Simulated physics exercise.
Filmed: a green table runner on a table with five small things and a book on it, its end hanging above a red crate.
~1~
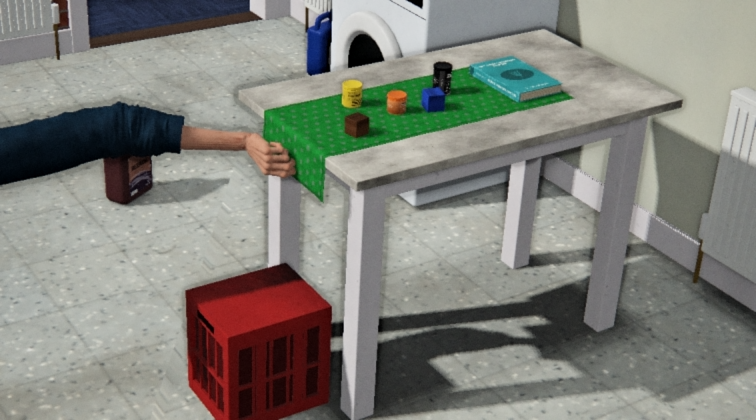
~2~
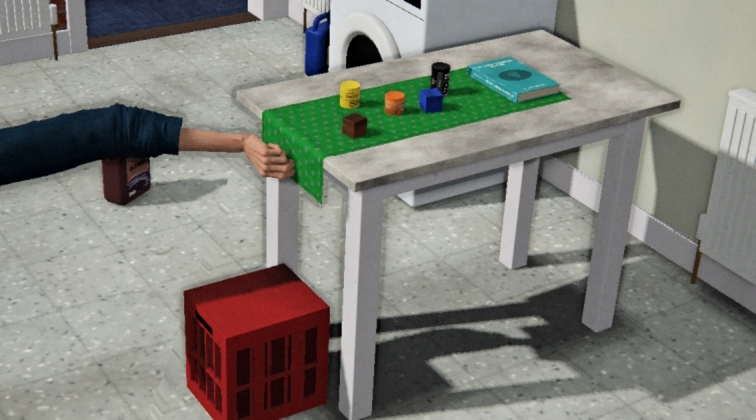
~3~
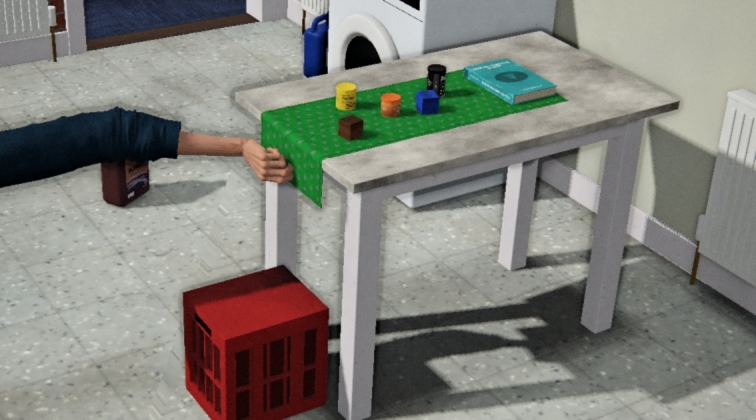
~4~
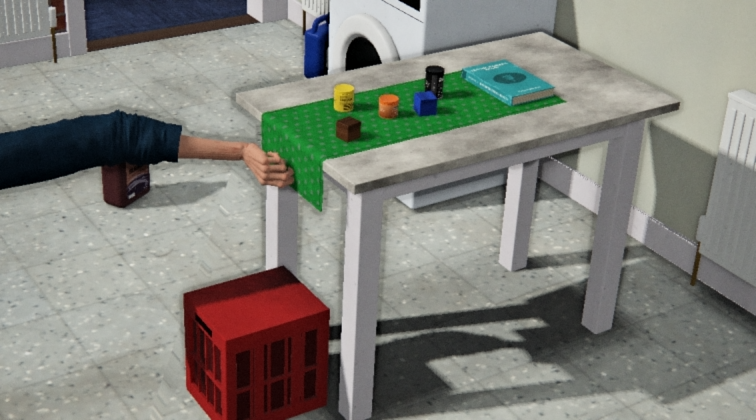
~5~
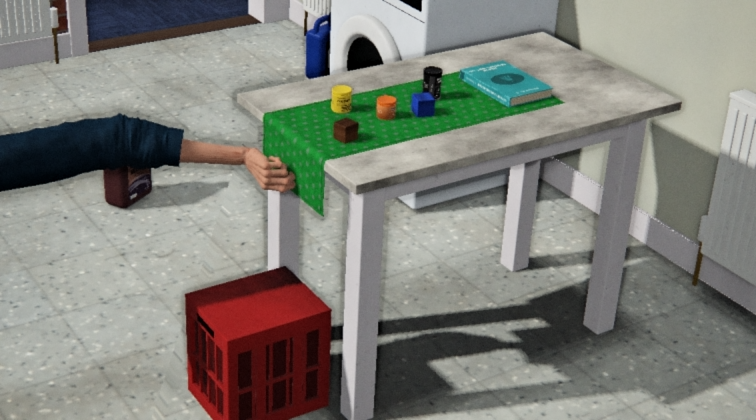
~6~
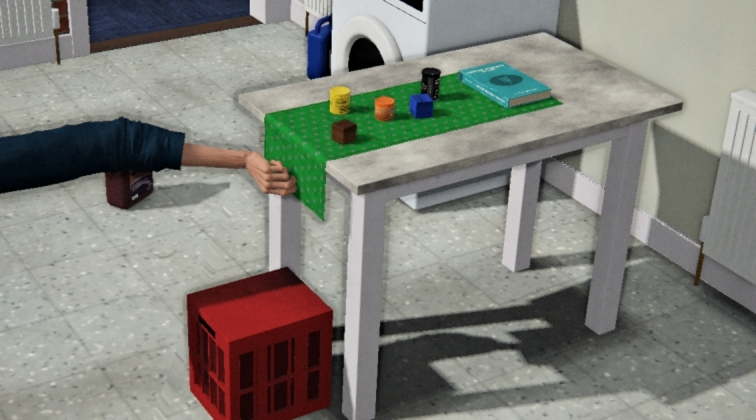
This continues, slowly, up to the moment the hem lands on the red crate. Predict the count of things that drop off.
The tally of dropped things is three.
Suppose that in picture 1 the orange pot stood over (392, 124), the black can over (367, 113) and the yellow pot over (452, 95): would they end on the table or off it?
The orange pot would end up off, the black can would end up off, the yellow pot would stay in place.
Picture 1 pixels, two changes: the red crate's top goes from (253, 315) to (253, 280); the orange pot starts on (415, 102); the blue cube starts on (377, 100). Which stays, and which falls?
The orange pot? Safe. The blue cube? Safe.
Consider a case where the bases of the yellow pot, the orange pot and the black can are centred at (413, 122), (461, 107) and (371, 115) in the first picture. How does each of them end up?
The yellow pot tumbles off; the orange pot stays on; the black can goes over.
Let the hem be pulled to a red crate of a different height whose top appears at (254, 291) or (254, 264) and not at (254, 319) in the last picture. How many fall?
2 and 1.
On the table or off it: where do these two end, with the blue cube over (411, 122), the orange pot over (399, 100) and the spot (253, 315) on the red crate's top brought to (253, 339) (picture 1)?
In the end the blue cube is no longer on top and the orange pot is no longer on top.
Soon after, hem near (291, 250); brown cube gone.
After that, hem on the crate; brown cube, yellow pot and orange pot gone.
In the end, hem on the crate; brown cube, yellow pot and orange pot gone. Over the edge go three.
